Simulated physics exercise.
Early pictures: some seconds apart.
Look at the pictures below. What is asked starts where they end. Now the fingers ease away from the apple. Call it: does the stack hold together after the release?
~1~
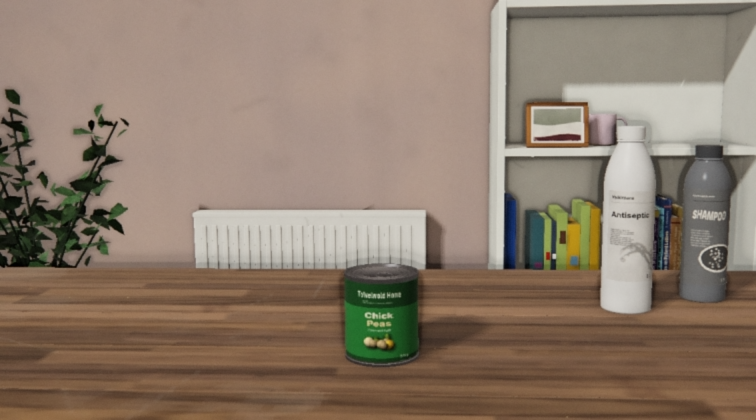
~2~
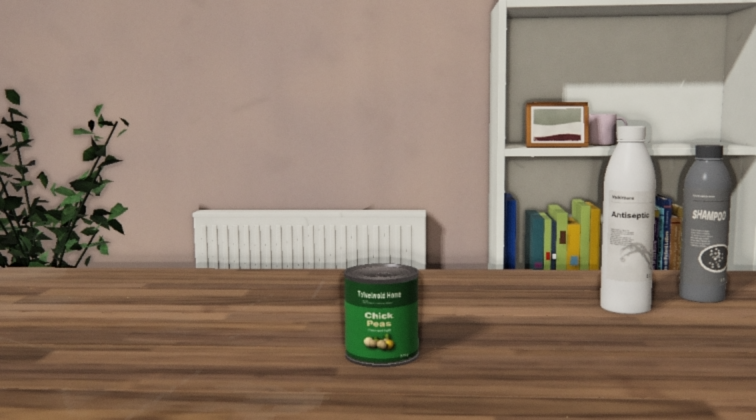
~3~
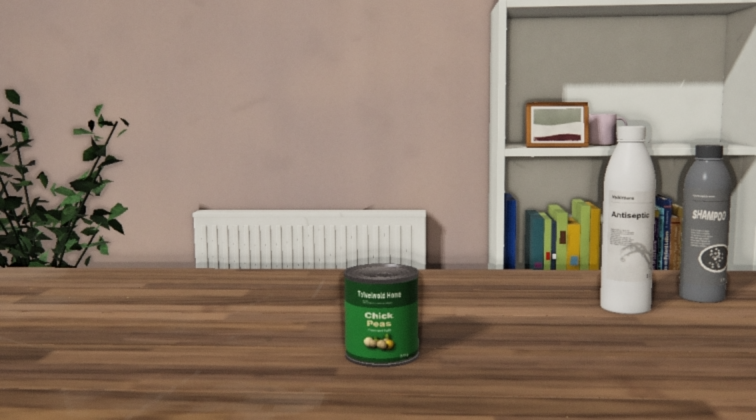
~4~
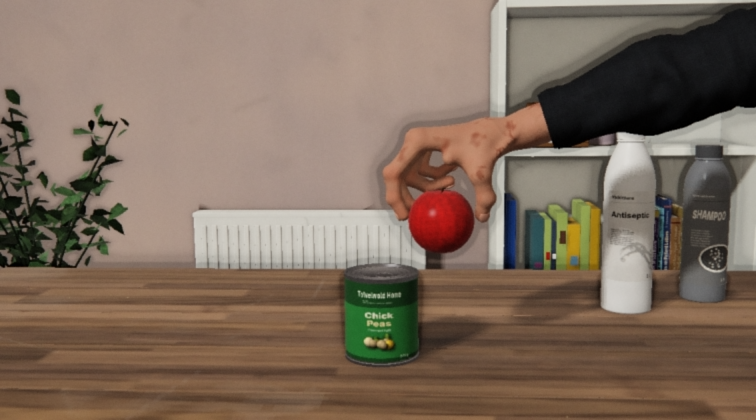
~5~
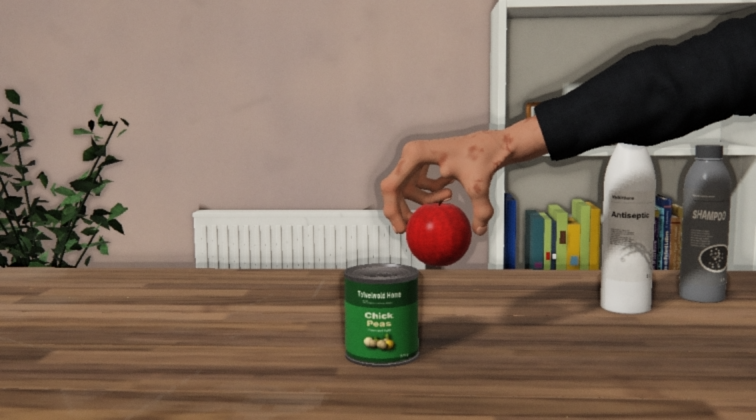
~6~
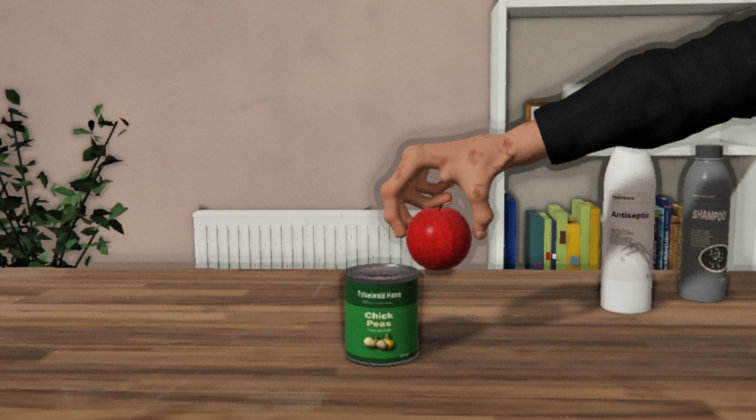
No, it falls apart.
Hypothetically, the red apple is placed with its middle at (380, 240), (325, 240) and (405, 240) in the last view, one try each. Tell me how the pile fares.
Try 1: Stable. Try 2: Falls over. Try 3: Stable.
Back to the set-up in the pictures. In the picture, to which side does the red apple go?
As we see it, to our right.
Then, 0.30 s later than the last frame, red apple now fallen.
Then, 1.00 s later than the last frame, nothing new.
When it is over, fallen, red apple; the other 3 as before. End places, in pixels of the last picture, red apple near (483, 324). The pile comes apart.
